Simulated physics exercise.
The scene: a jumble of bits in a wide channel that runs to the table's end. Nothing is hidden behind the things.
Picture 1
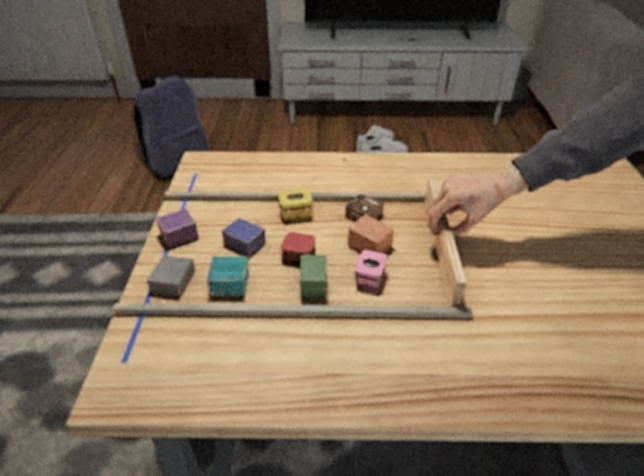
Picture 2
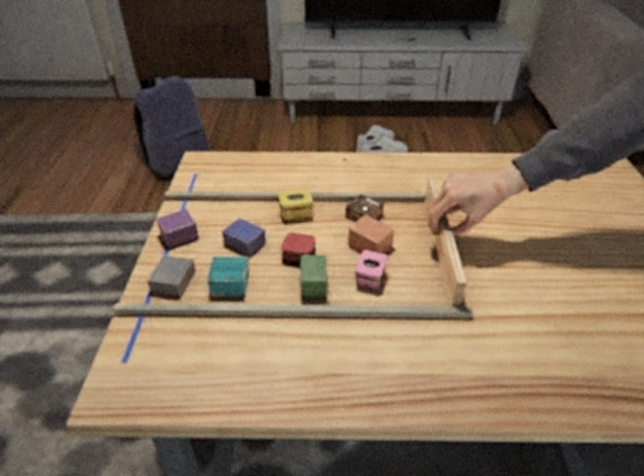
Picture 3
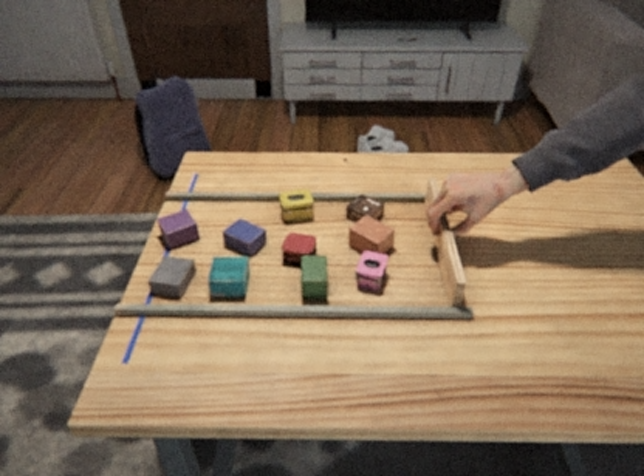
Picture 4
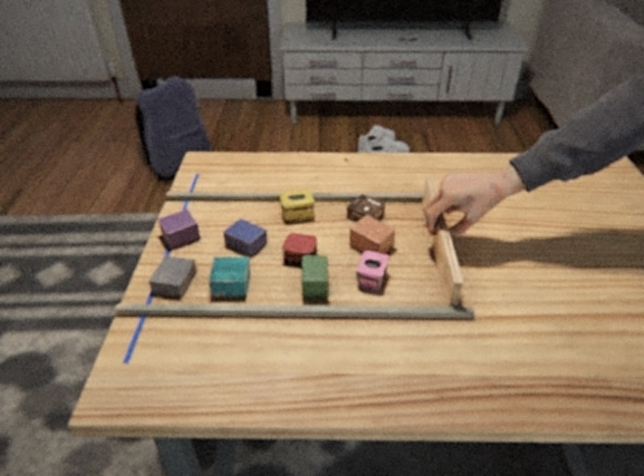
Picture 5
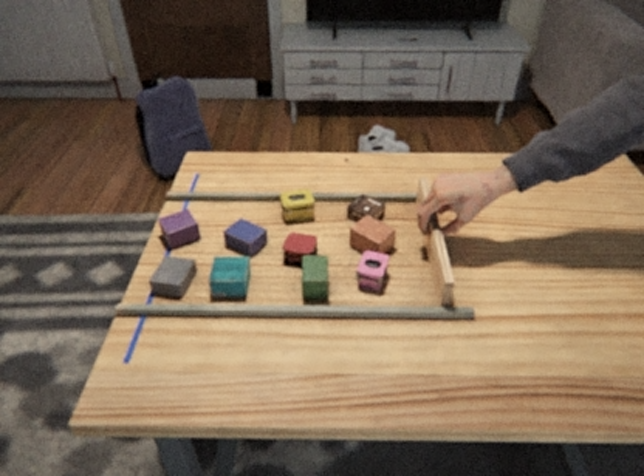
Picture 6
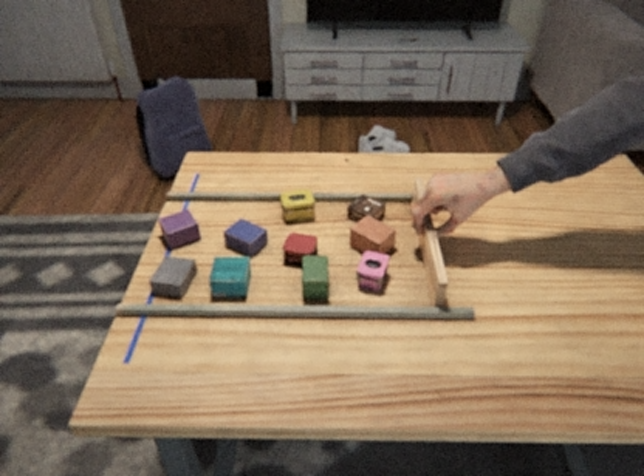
On a wooden table, a hand slides an upright board slightly left toward scattered colourful blocks.
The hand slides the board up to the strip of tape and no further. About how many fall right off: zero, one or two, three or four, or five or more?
In the end the number that fall off is five or more.
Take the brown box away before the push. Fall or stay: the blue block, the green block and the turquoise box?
The blue block comes down; the green block is lost; the turquoise box is lost.
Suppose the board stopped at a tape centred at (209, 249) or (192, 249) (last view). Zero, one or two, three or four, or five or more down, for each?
For each place: One to two; three or four.
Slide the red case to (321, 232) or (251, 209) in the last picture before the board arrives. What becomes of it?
Place by place, it goes over; falls.
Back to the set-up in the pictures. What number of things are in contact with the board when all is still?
That makes 3.
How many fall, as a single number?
In all, 7 of them.
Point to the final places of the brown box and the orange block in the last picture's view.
The brown box at (166, 210), the orange block at (159, 226).
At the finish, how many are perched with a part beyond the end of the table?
Overhanging: 2.
Early on, none off yet; purple block at rest near (180, 229); grey block at rest near (174, 276); turquoise box at rest near (231, 277).
A while later, none off yet; purple block travelled a little near (170, 229); grey block travelled about its own width near (133, 279); turquoise box travelled well along near (167, 279).
Finally, the number that fall off is five or more; lost, green block, red case, yellow case, blue block, turquoise box, grey block and purple block.
